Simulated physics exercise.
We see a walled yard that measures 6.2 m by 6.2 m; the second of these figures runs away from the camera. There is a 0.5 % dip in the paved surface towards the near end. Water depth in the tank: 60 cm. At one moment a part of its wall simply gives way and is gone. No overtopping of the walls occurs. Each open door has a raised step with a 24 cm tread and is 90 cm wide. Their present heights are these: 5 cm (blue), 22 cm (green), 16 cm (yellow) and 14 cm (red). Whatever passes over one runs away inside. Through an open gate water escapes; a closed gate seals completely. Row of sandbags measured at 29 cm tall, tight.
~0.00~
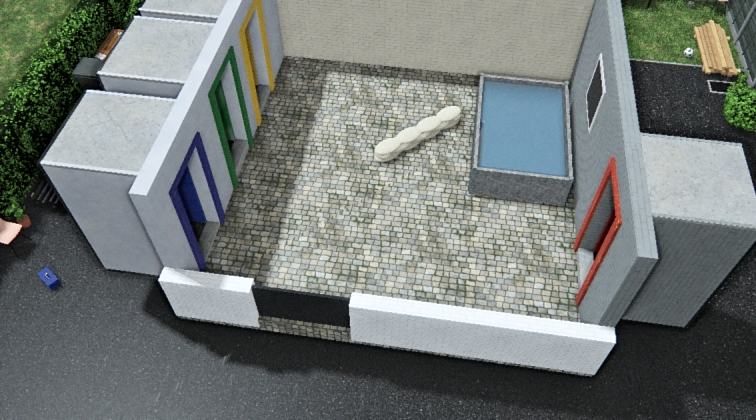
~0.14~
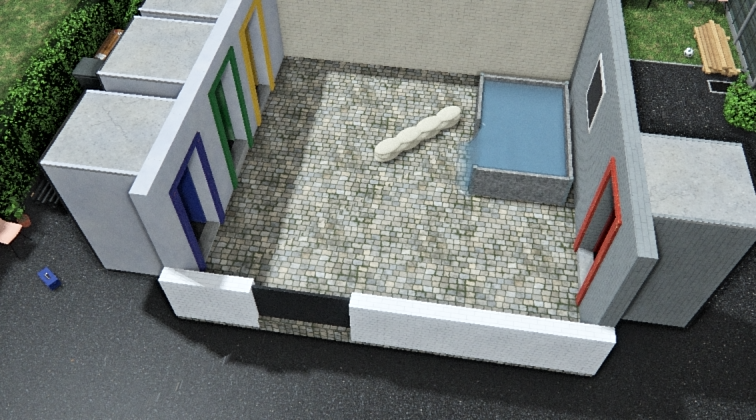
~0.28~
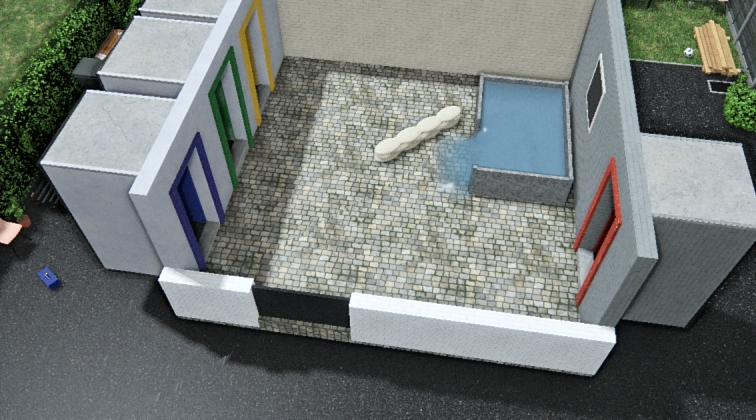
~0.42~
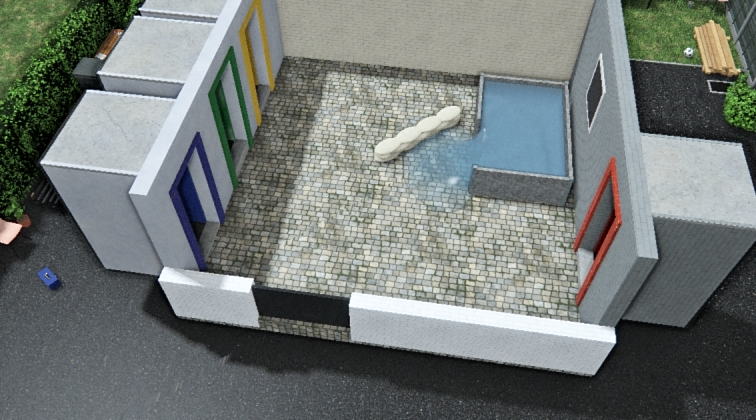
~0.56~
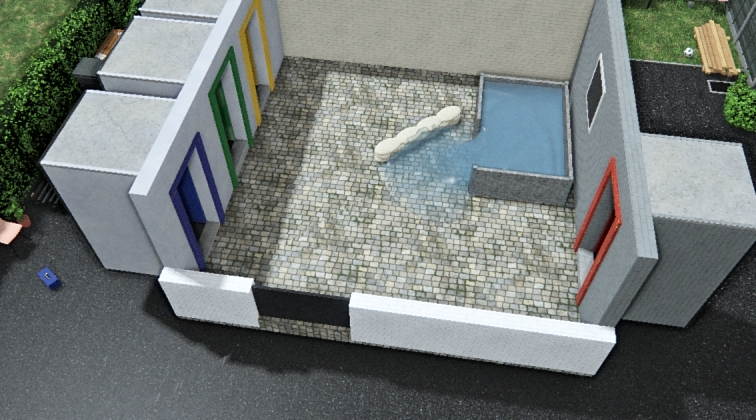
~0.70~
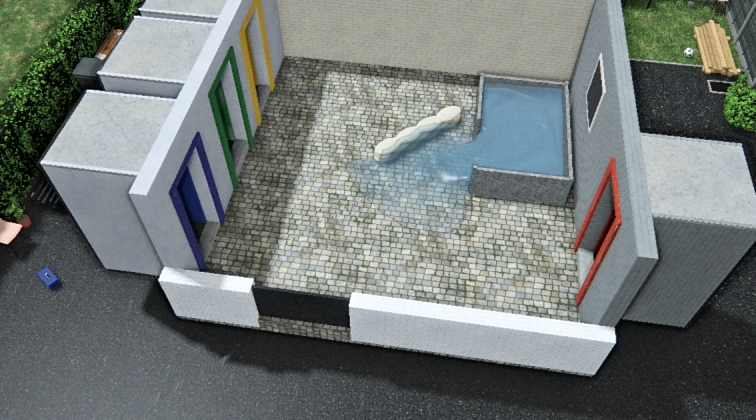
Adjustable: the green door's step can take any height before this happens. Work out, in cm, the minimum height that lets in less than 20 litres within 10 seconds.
I would say 9 cm.
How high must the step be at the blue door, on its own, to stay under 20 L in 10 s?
For blue, a step near 18 cm.
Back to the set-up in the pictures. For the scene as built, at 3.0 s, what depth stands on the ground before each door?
Centimetres: Blue = 18, green = 13, yellow = 1, red = 0.
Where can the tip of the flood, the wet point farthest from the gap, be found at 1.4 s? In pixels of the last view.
In the last picture, around (247, 181).
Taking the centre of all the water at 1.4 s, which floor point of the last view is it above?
The water is centred around (477, 159) in the last picture's pixels.
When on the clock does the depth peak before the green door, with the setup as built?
Some 2.2 s, more or less.
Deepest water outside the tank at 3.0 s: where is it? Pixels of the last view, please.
About (194, 297).
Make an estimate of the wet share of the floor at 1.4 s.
The wet part is about 20 per cent.
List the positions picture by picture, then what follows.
The tank at (523, 126) is whole and still, 60 cm deep; the green door at (234, 127) is dry, in the first picture.
The gap is at (475, 161), the front 0.3 m out at (460, 172); the back of the tank holds 60 cm, in the second picture.
The front is at (436, 155), 0.7 m from the gap at (475, 161); 0.9 m2 of floor is wet, 60 cm left at the back, in the third picture.
Water pours out at (475, 162) and has run 1.3 m, to (407, 161); about 8 cm deep outside, 60 cm at the back, in the fourth picture.
Water pours out at (475, 161) and has run 1.8 m, to (380, 168); about 9 cm deep outside, 54 cm at the back, in the fifth picture.
Water pours out at (475, 161) and has run 2.3 m, to (351, 169); about 7 cm deep outside, 50 cm at the back; 2.1 m in a straight line remain to the green door at (234, 127), in the sixth picture.
After 1.4 s water covers 20 % of the floor, deepest (35 cm) near (408, 157); it has not reached the green door.
After 3.0 s water covers 45 % of the floor, deepest (38 cm) near (194, 297); 13 cm at the green door, 0 litres in over its 22 cm step.
After 10.0 s water covers 95 % of the floor, deepest (10 cm) near (194, 297); 6 cm at the green door, 0 litres in over its 22 cm step.
At the green door as built, the water arrived by 1.5 s and peaked near 14 cm at 2.2 s.
With a step of 8 cm, 31 litres would have come in within the 10 s; with 11 cm, 9 litres. So under 20 litres takes about 9 cm.
